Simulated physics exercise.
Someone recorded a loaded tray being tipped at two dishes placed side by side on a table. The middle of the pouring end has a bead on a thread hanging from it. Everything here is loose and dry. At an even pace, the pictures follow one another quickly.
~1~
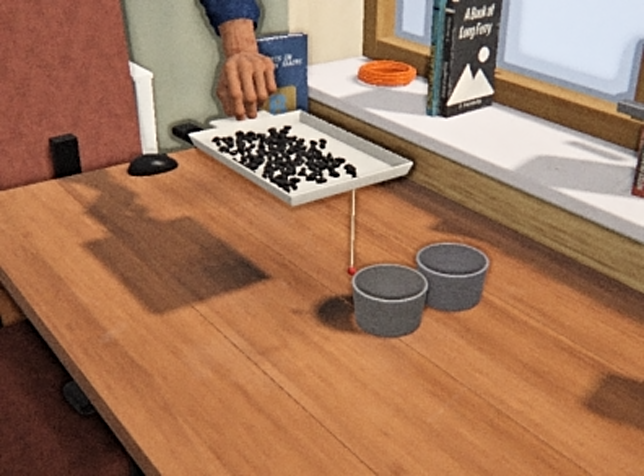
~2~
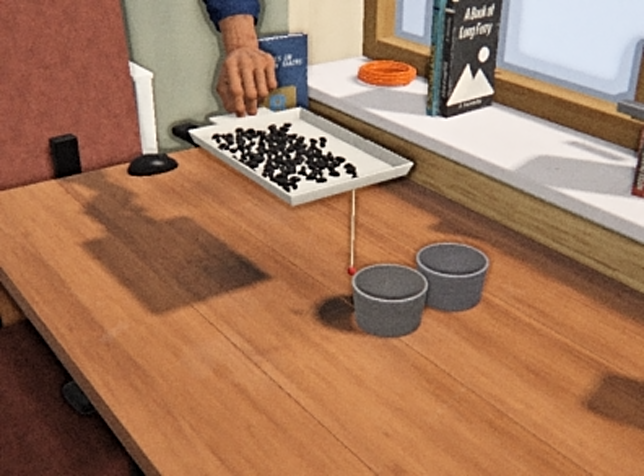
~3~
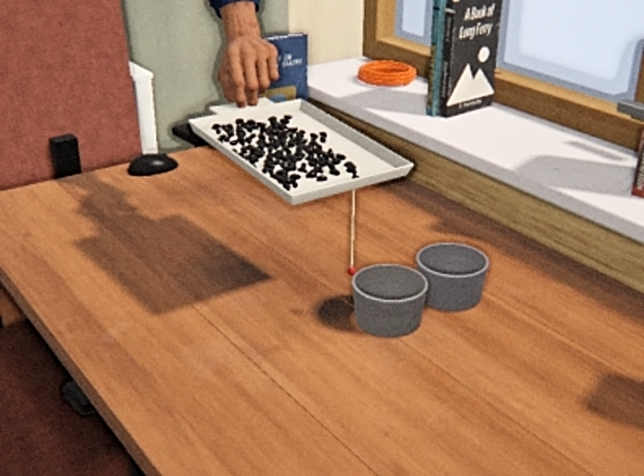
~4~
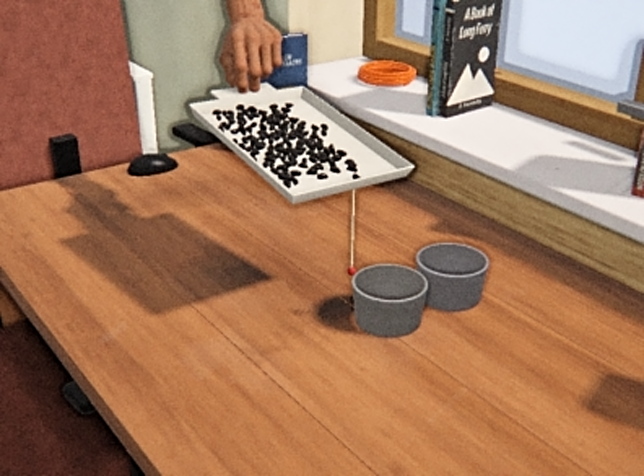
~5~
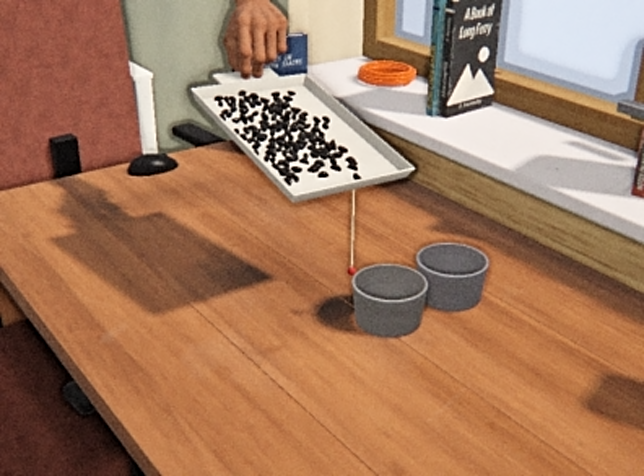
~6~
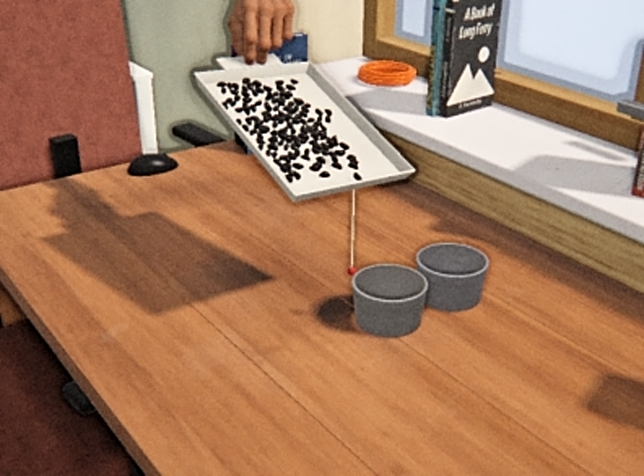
A white tray of black beans tilts gradually as a hand raises its far end, the near edge dipping slightly toward the right corner, while two gray dishes and a thread with a red bead stay still.
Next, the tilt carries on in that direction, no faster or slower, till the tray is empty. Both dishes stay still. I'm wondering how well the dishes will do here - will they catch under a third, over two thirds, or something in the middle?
I'd say something in the middle.
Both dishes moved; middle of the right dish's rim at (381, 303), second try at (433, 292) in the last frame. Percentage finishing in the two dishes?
I'd expect some 50 percent, and then some 50 percent.
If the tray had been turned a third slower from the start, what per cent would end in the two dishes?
It would be around 60 percent.
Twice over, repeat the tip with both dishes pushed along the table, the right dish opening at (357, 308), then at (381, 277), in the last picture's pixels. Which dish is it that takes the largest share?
Run 1: The one on the right side. Run 2: The one on the right side.
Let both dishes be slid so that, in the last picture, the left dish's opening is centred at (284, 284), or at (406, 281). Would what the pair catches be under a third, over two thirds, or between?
Try 1 - below one third; try 2 - in the middle band.
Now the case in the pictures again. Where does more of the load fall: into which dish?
That one is the one on the left.
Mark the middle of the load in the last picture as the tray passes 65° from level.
I'd put the middle close to (369, 176).
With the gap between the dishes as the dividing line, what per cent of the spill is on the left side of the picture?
60 per cent or thereabouts.
Just after the last frame, tray tipped steeply; the larger part on the tray; roughly a quarter in the air.
A moment on, tray tipped past a quarter turn; about a tenth on the tray; roughly a third in the left dish; about a tenth in the right dish; roughly a third outside both; about a tenth in the air.
Further on, tray tipped past a quarter turn; roughly half in the left dish; about a tenth in the right dish; roughly half outside both.
When it is over, tray tipped past a quarter turn; roughly half in the left dish; about a tenth in the right dish; roughly half outside both.
